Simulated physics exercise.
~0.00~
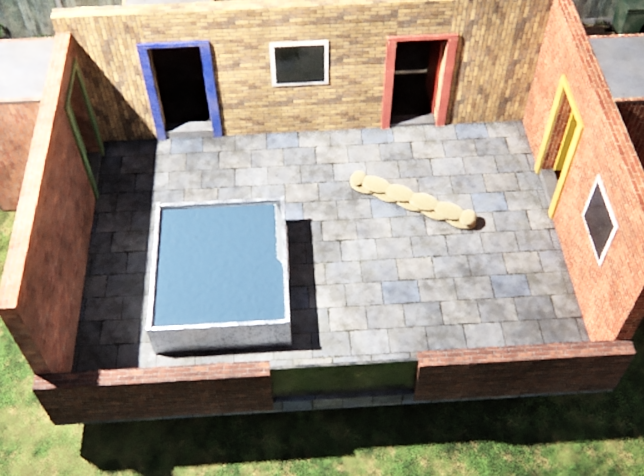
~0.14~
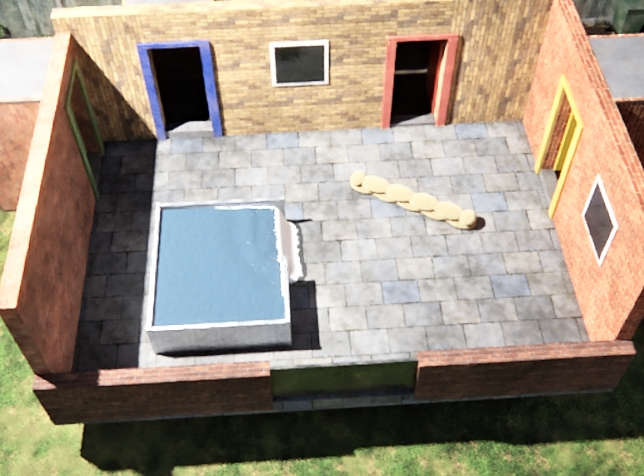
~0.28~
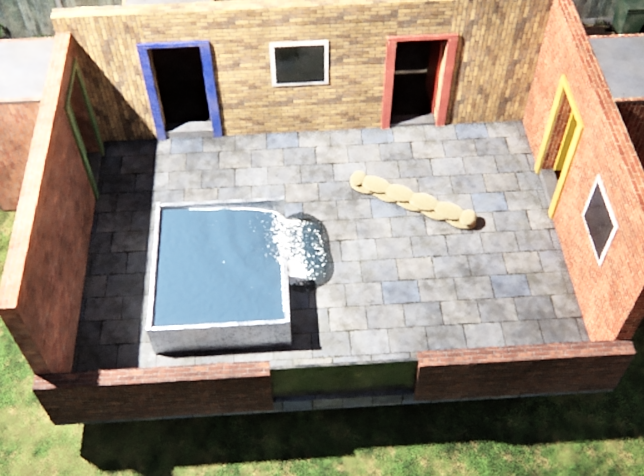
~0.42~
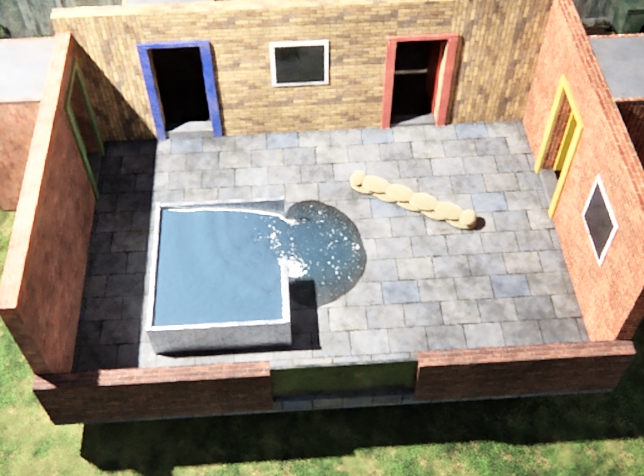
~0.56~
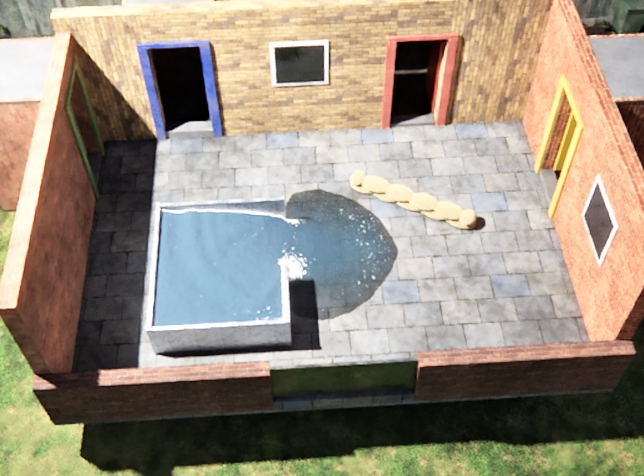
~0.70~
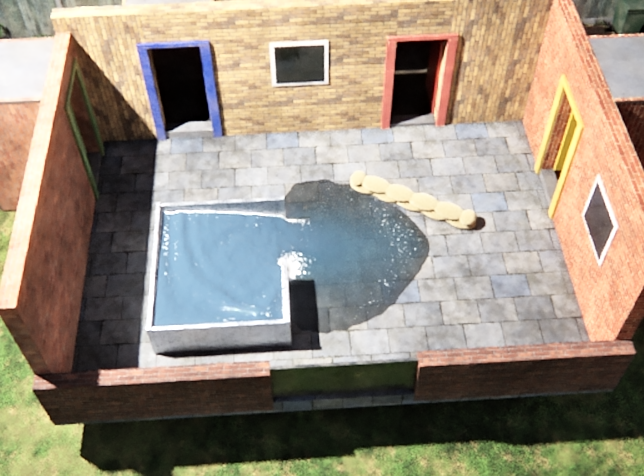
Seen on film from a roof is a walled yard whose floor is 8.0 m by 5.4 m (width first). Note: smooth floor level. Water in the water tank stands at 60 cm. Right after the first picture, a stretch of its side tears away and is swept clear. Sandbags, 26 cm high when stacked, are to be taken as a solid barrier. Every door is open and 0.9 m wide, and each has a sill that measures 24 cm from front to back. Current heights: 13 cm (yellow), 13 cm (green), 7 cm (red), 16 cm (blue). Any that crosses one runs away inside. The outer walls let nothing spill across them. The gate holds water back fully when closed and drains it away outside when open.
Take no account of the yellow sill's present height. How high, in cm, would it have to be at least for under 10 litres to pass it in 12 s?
At least about 5.5 cm.
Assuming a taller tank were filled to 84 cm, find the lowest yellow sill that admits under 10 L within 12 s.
About 8.5 cm.
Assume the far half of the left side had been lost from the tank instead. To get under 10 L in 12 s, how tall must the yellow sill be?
Then the minimum is about 8.0 cm.
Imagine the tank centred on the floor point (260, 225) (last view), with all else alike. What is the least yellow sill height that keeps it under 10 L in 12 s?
At least roughly 8.5 cm high.
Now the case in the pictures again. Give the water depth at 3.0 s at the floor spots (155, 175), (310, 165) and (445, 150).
Ordered as asked: 0, 1, 1 cm.
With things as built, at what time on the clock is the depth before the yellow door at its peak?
11.0 s.
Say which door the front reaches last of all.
Green.
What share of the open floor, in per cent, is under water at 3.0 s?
Approximately 40 % of the floor.
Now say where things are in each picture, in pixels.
The water tank at (220, 263) is whole and still, 60 cm deep; the yellow door at (557, 154) is dry, in the first picture.
The front is at (300, 278), 0.3 m from the gap at (283, 246); 0.2 m2 of floor is wet, 60 cm left at the back, in the second picture.
The front is at (329, 270), 0.7 m from the gap at (283, 246); 0.8 m2 of floor is wet, 60 cm left at the back, in the third picture.
The gap is at (283, 247), the front 1.3 m out at (361, 266); the back of the water tank holds 60 cm, in the fourth picture.
The front is at (392, 255), 1.8 m from the gap at (283, 247); 3.1 m2 of floor is wet, 60 cm left at the back, in the fifth picture.
The gap is at (283, 246), the front 2.4 m out at (423, 251); the back of the water tank holds 55 cm; the yellow door at (557, 154), 4.8 m from the gap, is still 2.5 m from the nearest water, in the sixth picture.
After 1.4 s water covers 25 % of the floor, deepest (34 cm) near (291, 244); it has not reached the yellow door.
After 3.0 s water covers 40 % of the floor, deepest (46 cm) near (592, 358); 4 cm at the yellow door, 0 litres in over its 13 cm sill.
After 12.0 s water covers 95 % of the floor, deepest (14 cm) near (104, 148); 8 cm at the yellow door, 0 litres in over its 13 cm sill.
At the yellow door as built, the water arrived by 2.3 s and peaked near 8 cm at 11.0 s.
With a sill of 4.5 cm, 18 litres would have come in within the 12 s; with 6.5 cm, 4 litres. So under 10 litres takes about 5.5 cm.
